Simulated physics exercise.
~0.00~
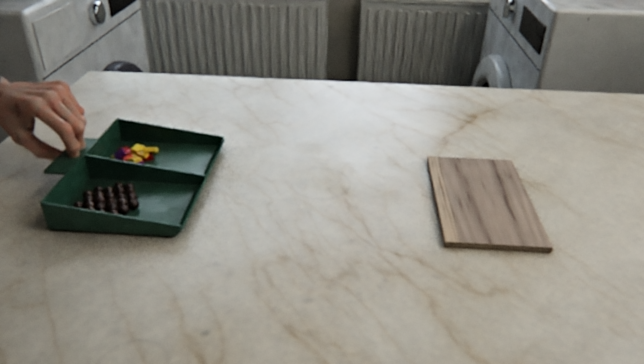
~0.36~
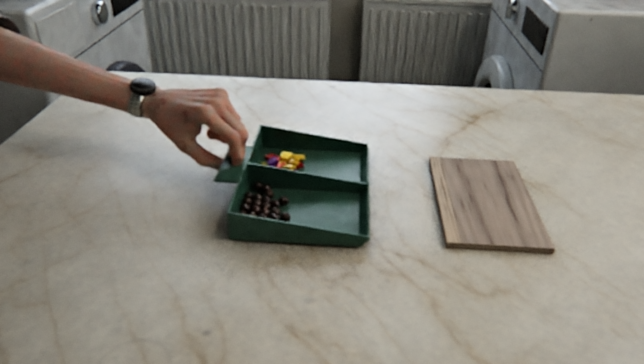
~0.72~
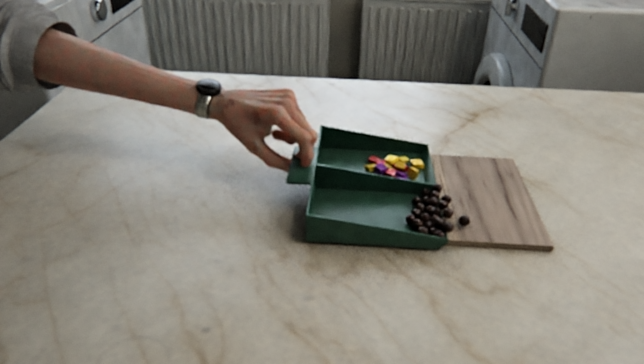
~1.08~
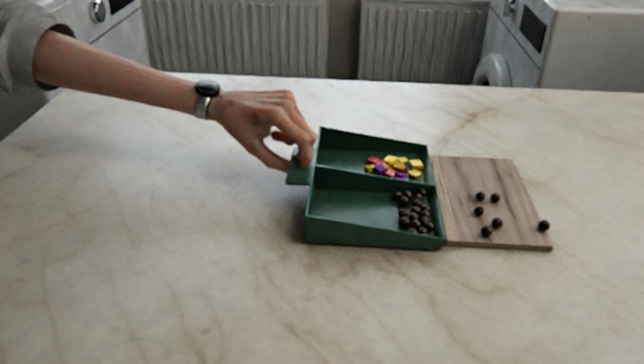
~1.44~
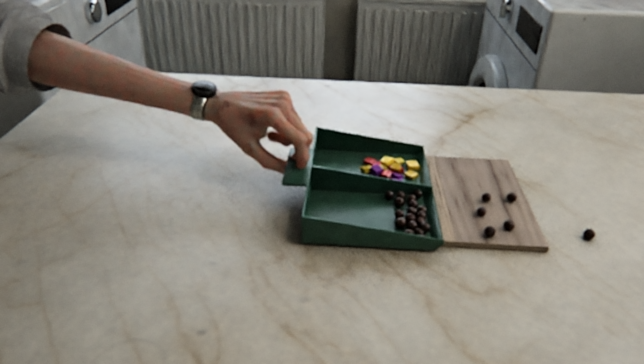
The clip opens on a pale marbled table where a hand at the left holds the handle of a green two-part tray, with small dark brown balls in the near part and yellow, purple and orange pieces in the far part. The hand pushes the tray to the right towards a flat wooden board. The tray stops against the board's edge, and the contents of both parts shift to the front rim. Several dark balls spill over the low rim and roll across the board, one continuing onto the table beyond. The tray ends resting against the board, most dark balls still inside and the colourful pieces all contained.
